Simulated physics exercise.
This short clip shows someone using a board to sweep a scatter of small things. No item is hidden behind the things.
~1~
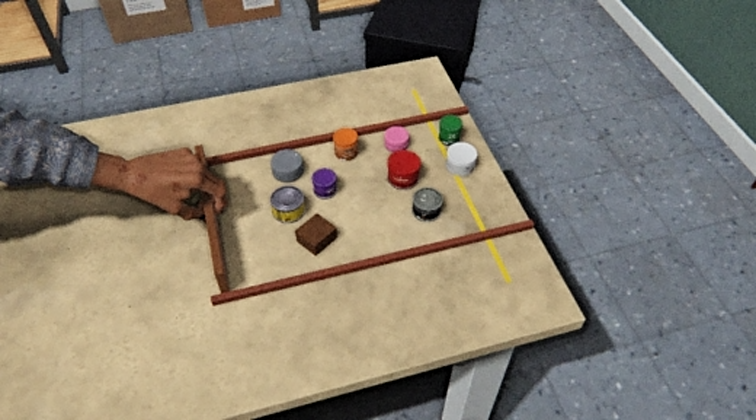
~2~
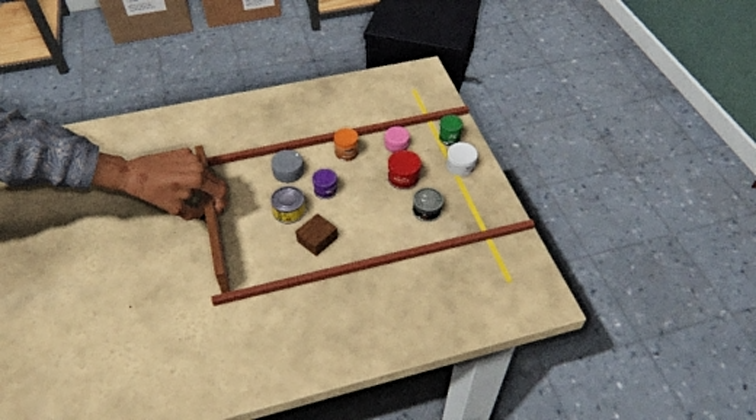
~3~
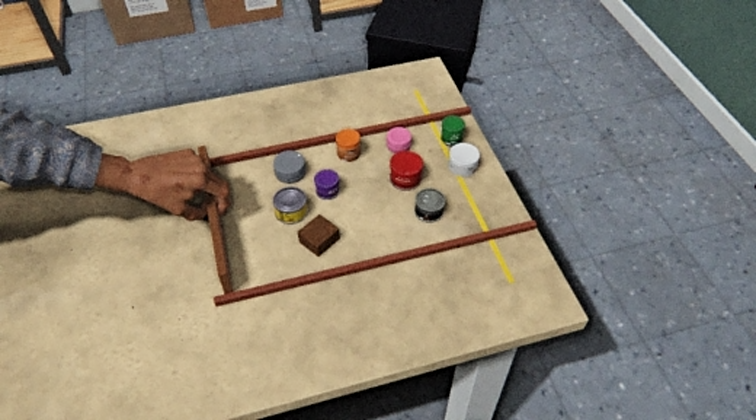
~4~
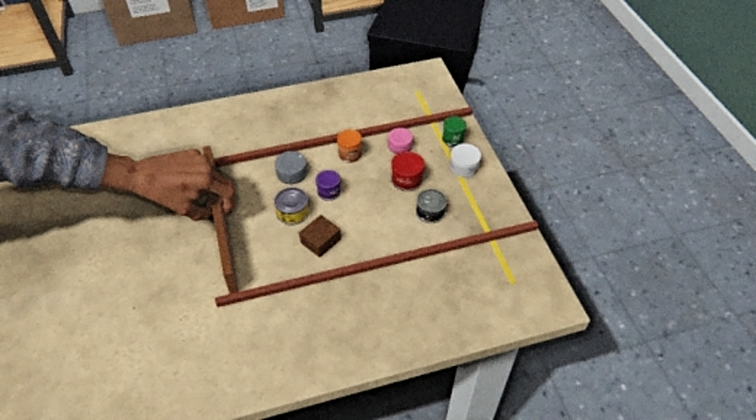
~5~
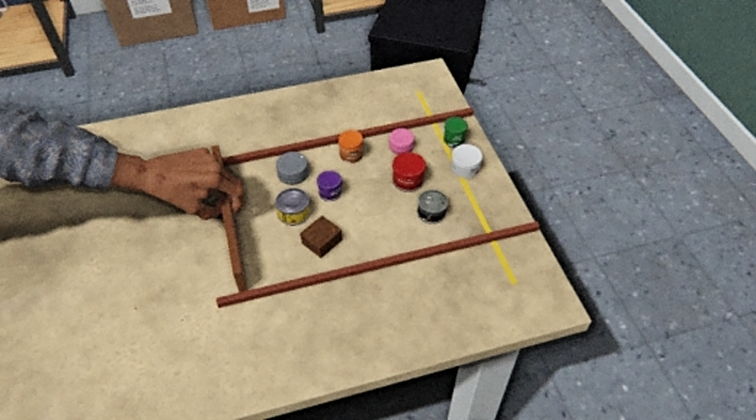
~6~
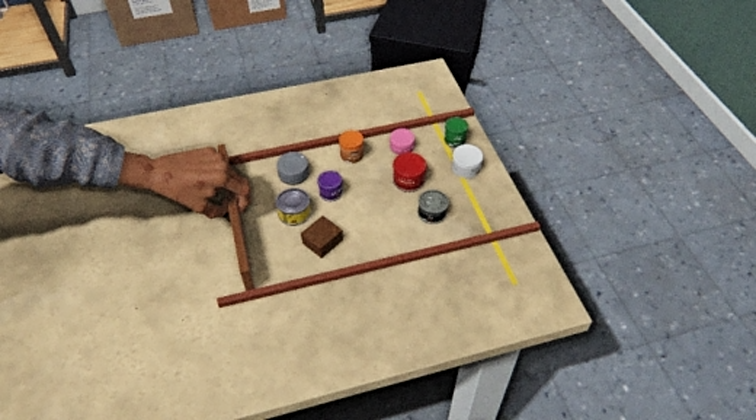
In a room with a grey-blue tiled floor, a pale tabletop is seen from above at an angle, with the view shifting very slightly. Between two reddish-brown rails lie small grey, yellow, purple, orange, pink, red and black containers and a brown block, with green and white ones by a yellow line at right. From the left, a grey-sleeved hand slides an upright board slightly rightward, not touching the items.
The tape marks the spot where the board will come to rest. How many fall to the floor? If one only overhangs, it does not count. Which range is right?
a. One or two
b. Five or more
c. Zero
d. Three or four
a.
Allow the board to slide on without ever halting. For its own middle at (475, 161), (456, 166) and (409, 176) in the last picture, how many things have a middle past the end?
Respectively 6, 2 and 0.
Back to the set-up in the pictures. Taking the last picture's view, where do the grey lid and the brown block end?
The grey lid at (458, 134), the brown block at (494, 204).
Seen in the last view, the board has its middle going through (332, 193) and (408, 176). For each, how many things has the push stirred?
Answer - first 5, then 10.
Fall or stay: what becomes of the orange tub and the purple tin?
I'd say the orange tub stays where it is and the purple tin stays where it is.
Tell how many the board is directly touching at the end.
The count in contact is 3.
Early on, none off yet; green pot at rest near (456, 133); white tub at rest near (467, 162); black pot at rest near (433, 207).
A while later, none off yet; green pot travelled about its own width near (488, 135); white tub travelled about its own width near (497, 154); black pot travelled well along near (485, 195).
Finally, the number that fall off is one or two; lost, white tub and green pot.
